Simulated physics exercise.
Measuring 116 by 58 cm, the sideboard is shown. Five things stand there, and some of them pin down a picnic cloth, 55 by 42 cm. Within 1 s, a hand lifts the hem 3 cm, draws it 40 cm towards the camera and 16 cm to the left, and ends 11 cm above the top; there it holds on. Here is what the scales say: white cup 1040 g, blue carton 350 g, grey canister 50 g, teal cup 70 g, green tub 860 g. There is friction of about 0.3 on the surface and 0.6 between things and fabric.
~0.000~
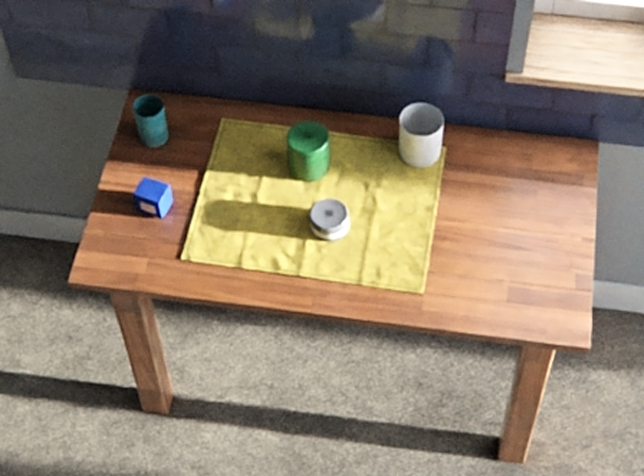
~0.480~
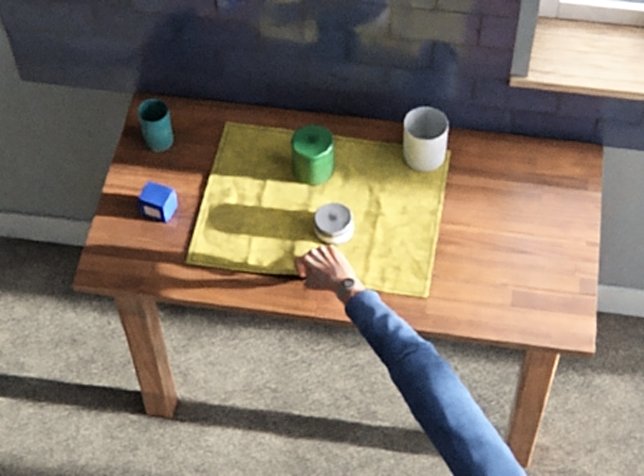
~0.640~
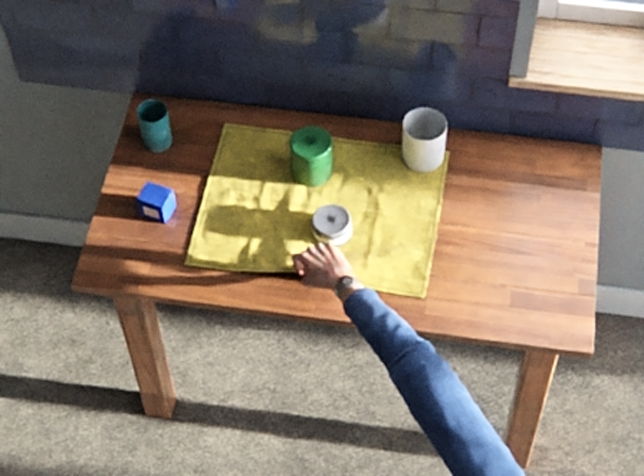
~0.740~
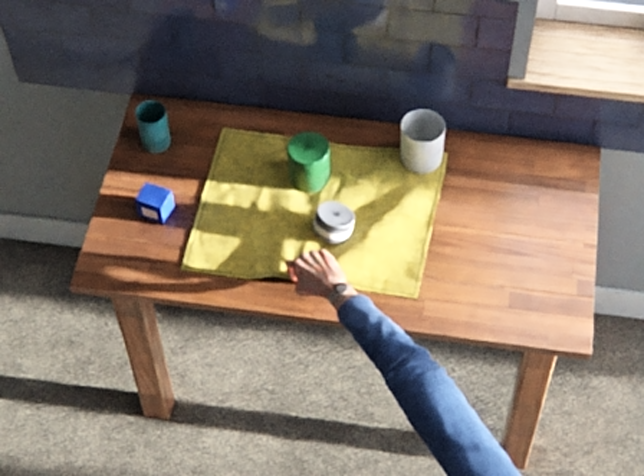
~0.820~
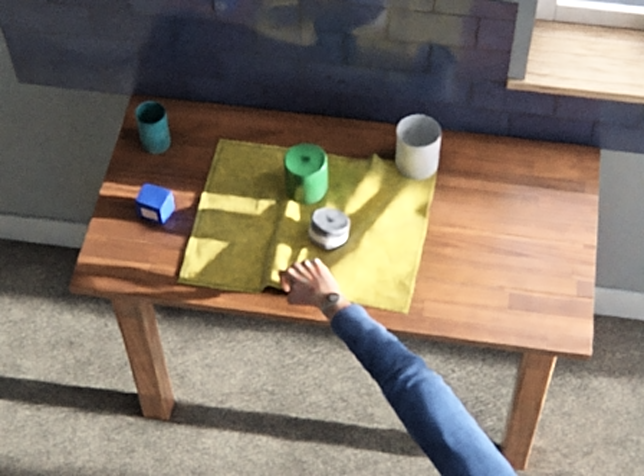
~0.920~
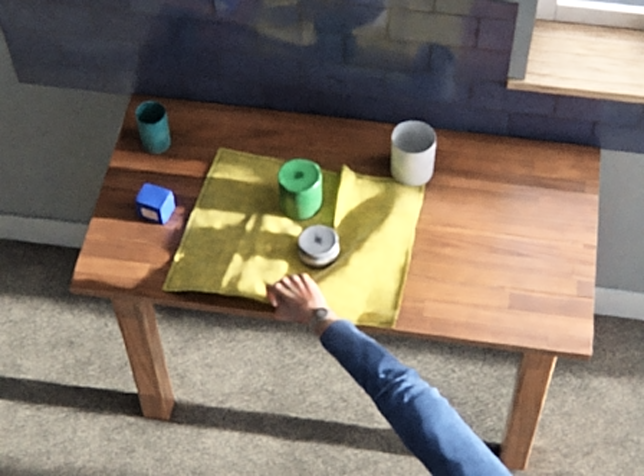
The video shows a hand gripping the front edge of a yellow cloth on a wooden table and pulling it towards the camera and slightly left, carrying the green tub, grey canister and white cup along with it.
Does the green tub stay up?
Ends up off.
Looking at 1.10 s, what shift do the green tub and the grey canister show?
The green tub is about 20 cm off and the grey canister about 20 cm.
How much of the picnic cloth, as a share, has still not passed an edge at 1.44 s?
About 20 per cent.
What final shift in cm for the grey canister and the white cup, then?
About: Grey canister off the top, white cup 6 cm.
After 1.1 s, 70 % of the picnic cloth is still over the top; green tub 21 cm off its start, grey canister 19 cm off its start, white cup 5 cm off its start.
After 1.3 s, 40 % of the picnic cloth is still over the top; green tub 33 cm off its start, grey canister 31 cm off its start, white cup 5 cm off its start.
After 1.4 s, 20 % of the picnic cloth is still over the top; green tub 42 cm off its start at (246, 289), grey canister 40 cm off its start at (251, 372), white cup 5 cm off its start at (412, 141).
After 1.6 s, 5 % of the picnic cloth is still over the top; green tub over the edge, grey canister over the edge, white cup 5 cm off its start.
After 3.2 s, 0 % of the picnic cloth is still over the top; green tub over the edge, grey canister over the edge, white cup 5 cm off its start at (412, 141).
